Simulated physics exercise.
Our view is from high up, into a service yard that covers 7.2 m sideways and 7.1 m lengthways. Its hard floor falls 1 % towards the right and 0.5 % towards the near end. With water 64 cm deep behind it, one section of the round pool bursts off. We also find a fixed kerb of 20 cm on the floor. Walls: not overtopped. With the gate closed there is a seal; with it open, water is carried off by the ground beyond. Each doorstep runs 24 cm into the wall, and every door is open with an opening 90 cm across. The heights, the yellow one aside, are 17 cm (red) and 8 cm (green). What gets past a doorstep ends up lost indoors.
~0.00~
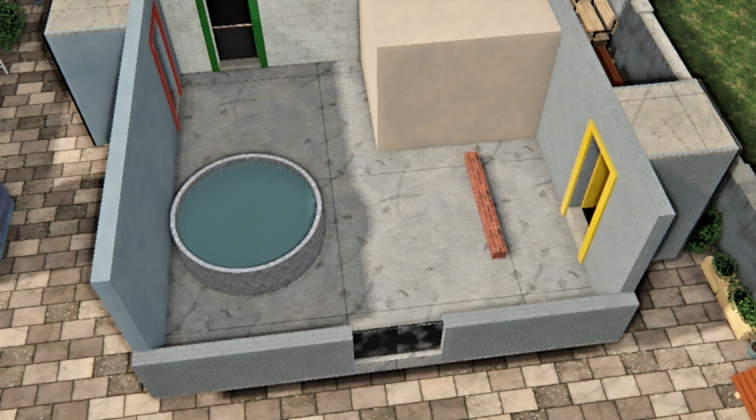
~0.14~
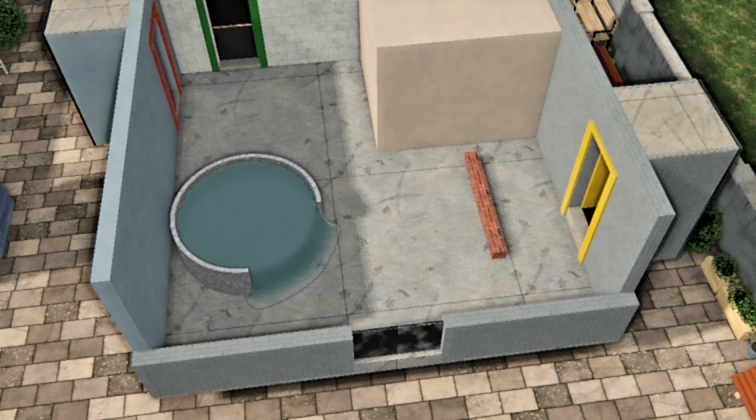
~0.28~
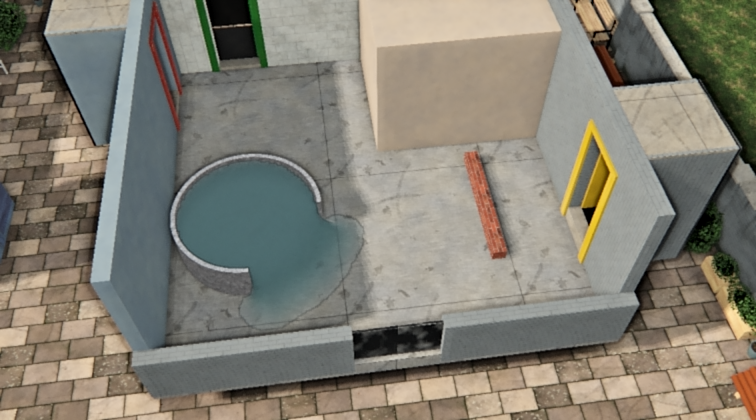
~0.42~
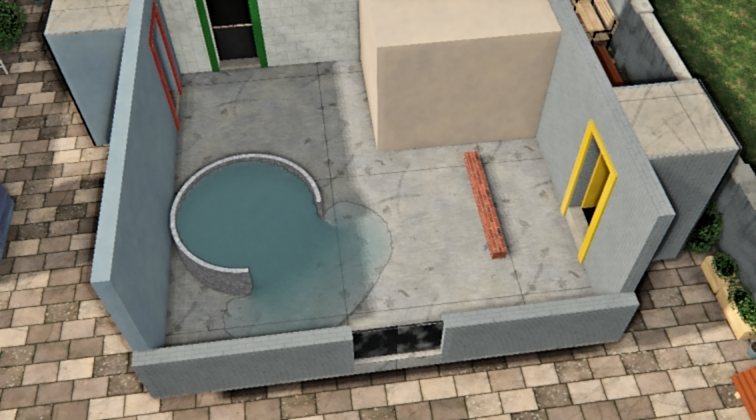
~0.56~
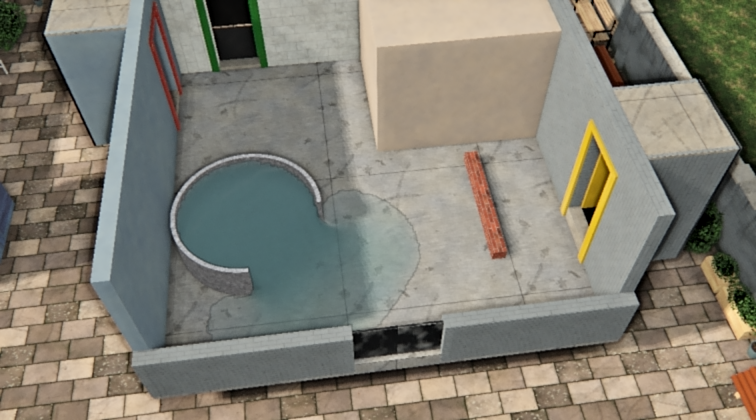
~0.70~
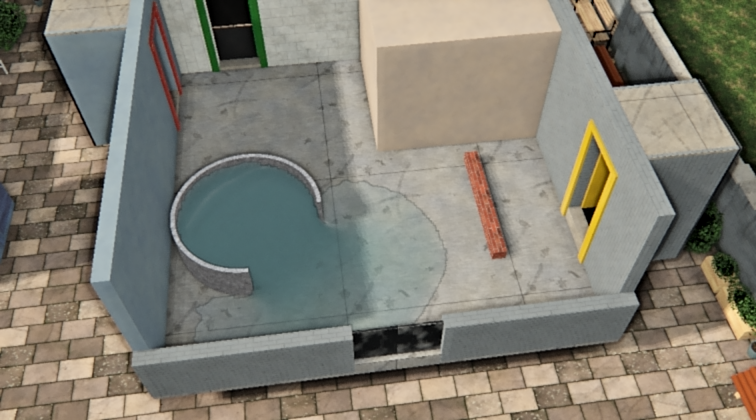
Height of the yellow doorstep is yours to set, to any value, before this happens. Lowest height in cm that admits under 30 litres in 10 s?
Roughly 19 cm.
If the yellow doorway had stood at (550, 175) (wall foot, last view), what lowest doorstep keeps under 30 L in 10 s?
19 cm.
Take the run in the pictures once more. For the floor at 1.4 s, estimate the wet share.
Some 35 per cent is wet.
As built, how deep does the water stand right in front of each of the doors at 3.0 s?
The red door has 0 cm, the green door 0 cm and the yellow door 24 cm.
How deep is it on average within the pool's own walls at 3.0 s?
About 19 cm.
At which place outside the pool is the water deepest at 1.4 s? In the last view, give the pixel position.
(356, 340).
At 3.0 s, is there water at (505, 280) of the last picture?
It is wet.
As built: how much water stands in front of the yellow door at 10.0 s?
About 18.5 cm.
After 1.4 s water covers 35 % of the floor, deepest (35 cm) near (356, 340); it has not reached the yellow door.
After 3.0 s water covers 50 % of the floor, deepest (46 cm) near (584, 323); 24 cm at the yellow door, 0 litres in over its 26 cm doorstep.
After 10.0 s water covers 90 % of the floor, deepest (18 cm) near (515, 240); 18 cm at the yellow door, 5 litres in over its 26 cm doorstep.
At the yellow door as built, the water arrived by 2.4 s and peaked near 27 cm at 3.4 s.
With a doorstep of 15.5 cm, 71 litres would have come in within the 10 s; with 21.5 cm, 17 litres. So under 30 litres takes about 19 cm.
